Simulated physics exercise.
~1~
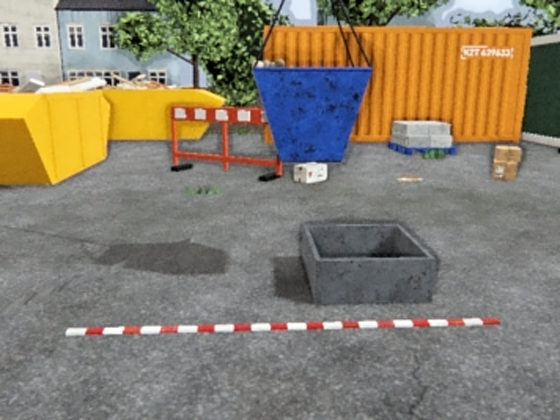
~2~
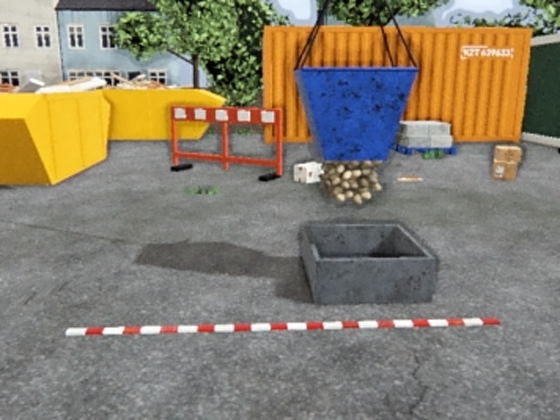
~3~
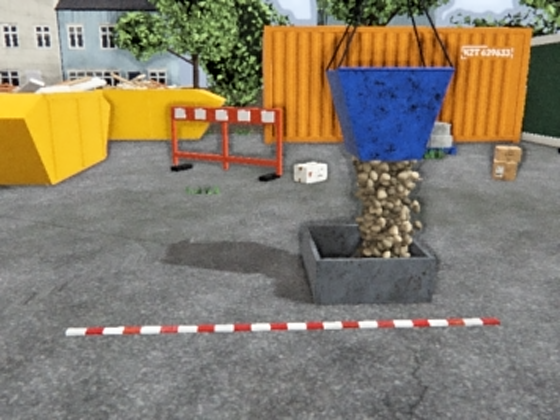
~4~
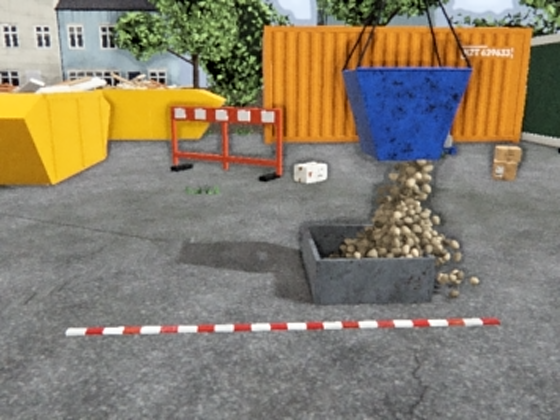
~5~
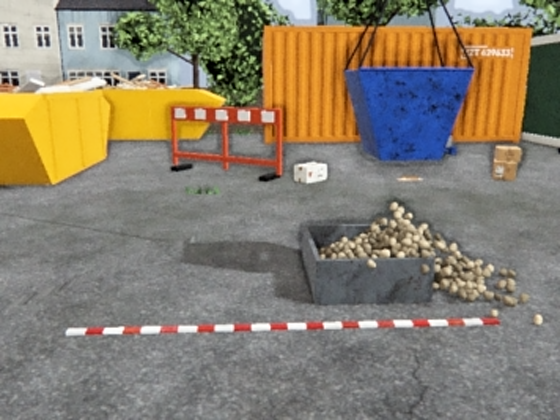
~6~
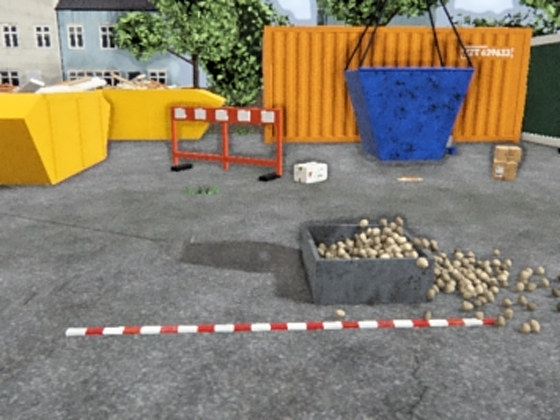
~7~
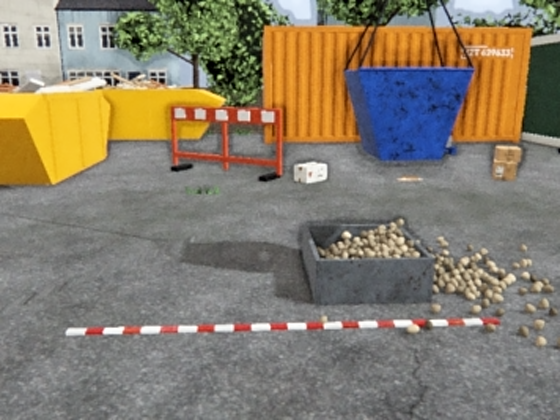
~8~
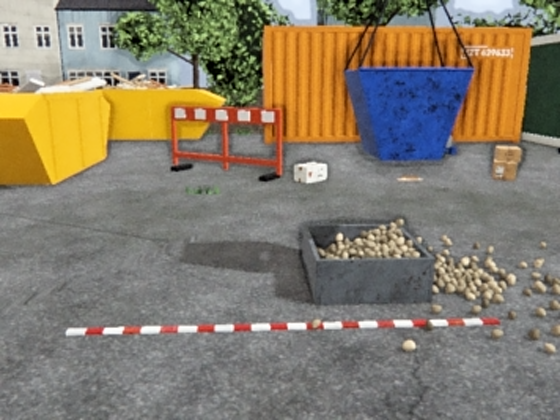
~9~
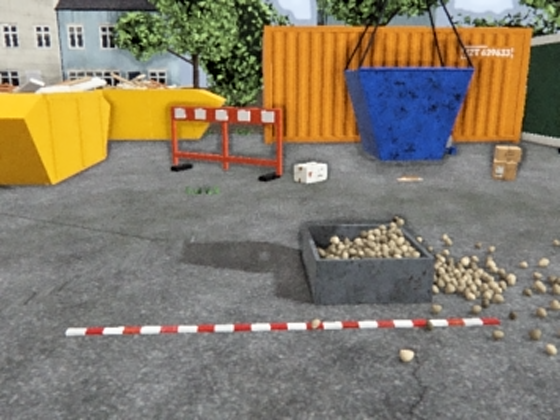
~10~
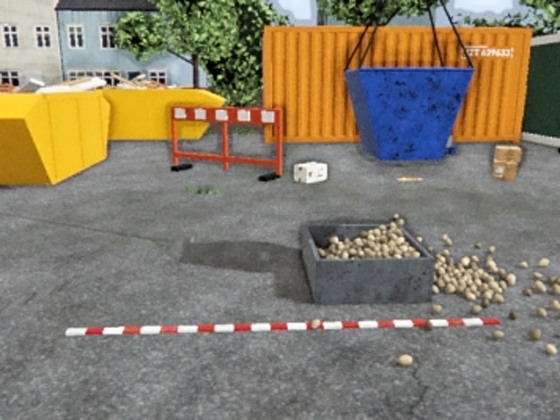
In the video, a blue skip hanging from chains moves rightwards over a yard and drops stones from its underside into a grey bin. The stones heap up and spill over the right side, ending with most in the bin and the rest scattered on the ground.
